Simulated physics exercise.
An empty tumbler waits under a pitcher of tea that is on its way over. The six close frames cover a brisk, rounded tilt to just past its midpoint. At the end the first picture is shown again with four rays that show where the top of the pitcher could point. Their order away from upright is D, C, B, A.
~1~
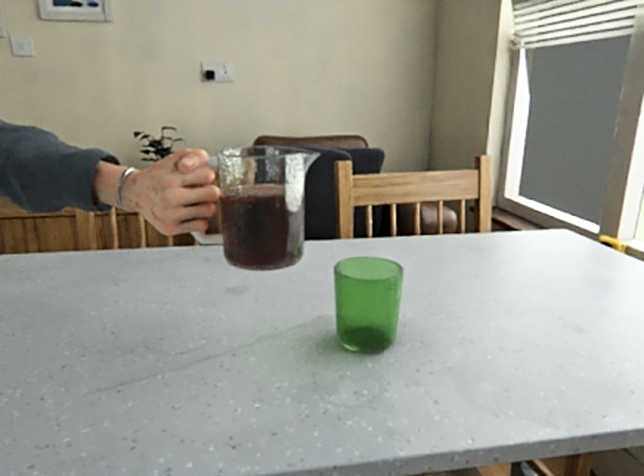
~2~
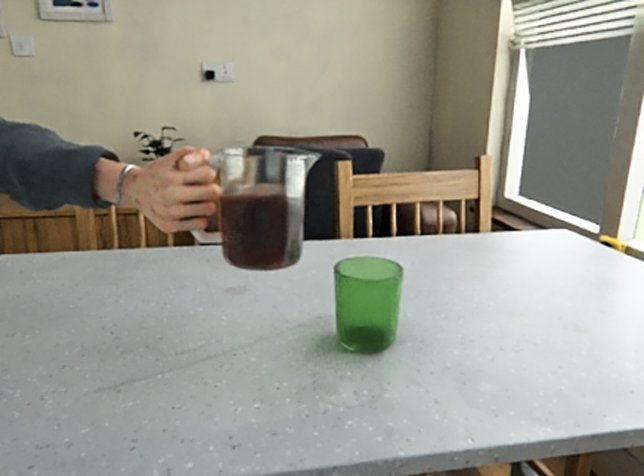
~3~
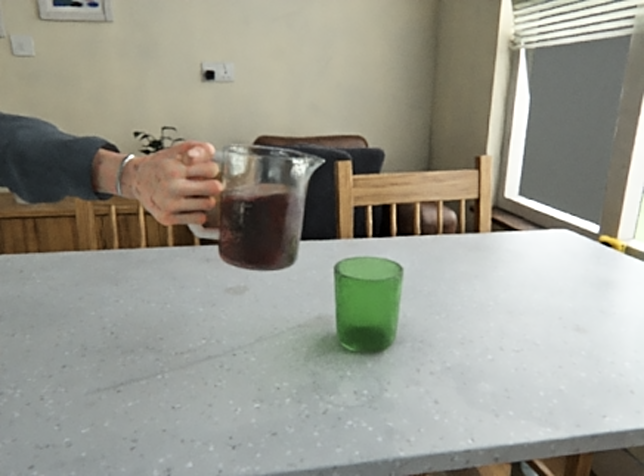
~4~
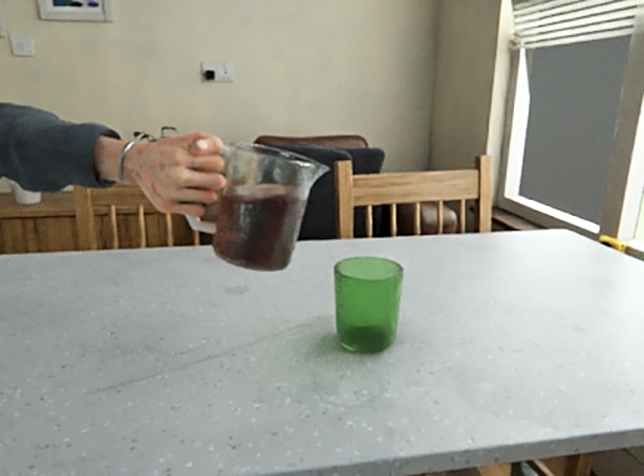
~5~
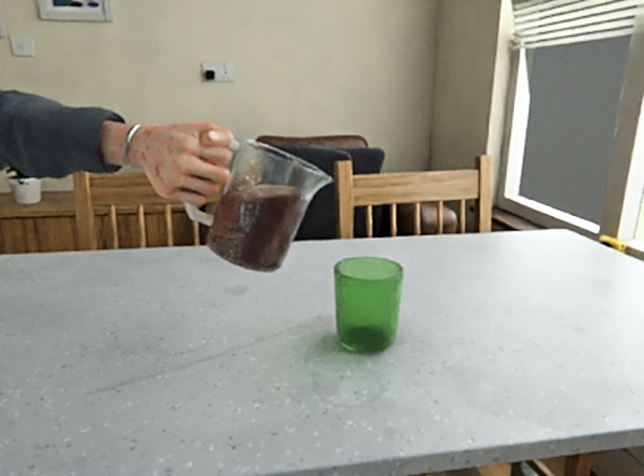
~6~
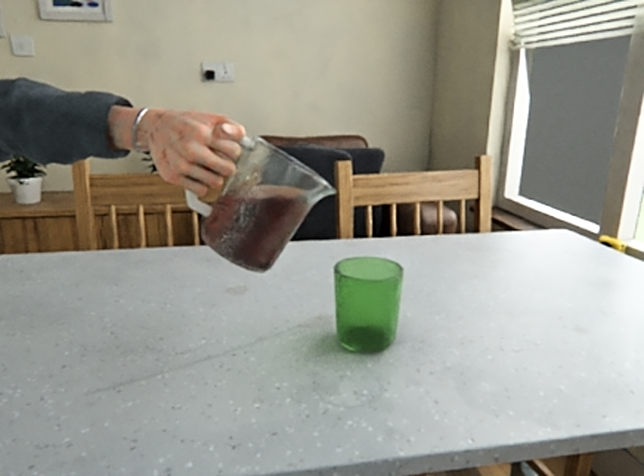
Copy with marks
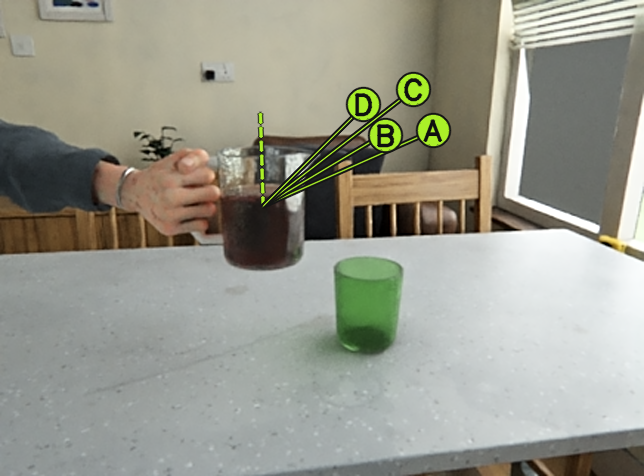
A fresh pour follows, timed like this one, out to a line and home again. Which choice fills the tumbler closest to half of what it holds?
Best: A.
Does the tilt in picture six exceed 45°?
No.
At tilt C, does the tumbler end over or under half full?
Under half.
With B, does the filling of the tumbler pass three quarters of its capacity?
No.
On the marked copy, A at (418, 137); B at (369, 142); C at (400, 99); D at (352, 117).
Choosing A, the tumbler ends with about 48 % of what it can hold.
Choosing B, the tumbler ends with about 30 % of what it can hold.
Choosing C, the tumbler ends with about 16 % of what it can hold.
Choosing D, the tumbler ends with about 7 % of what it can hold.
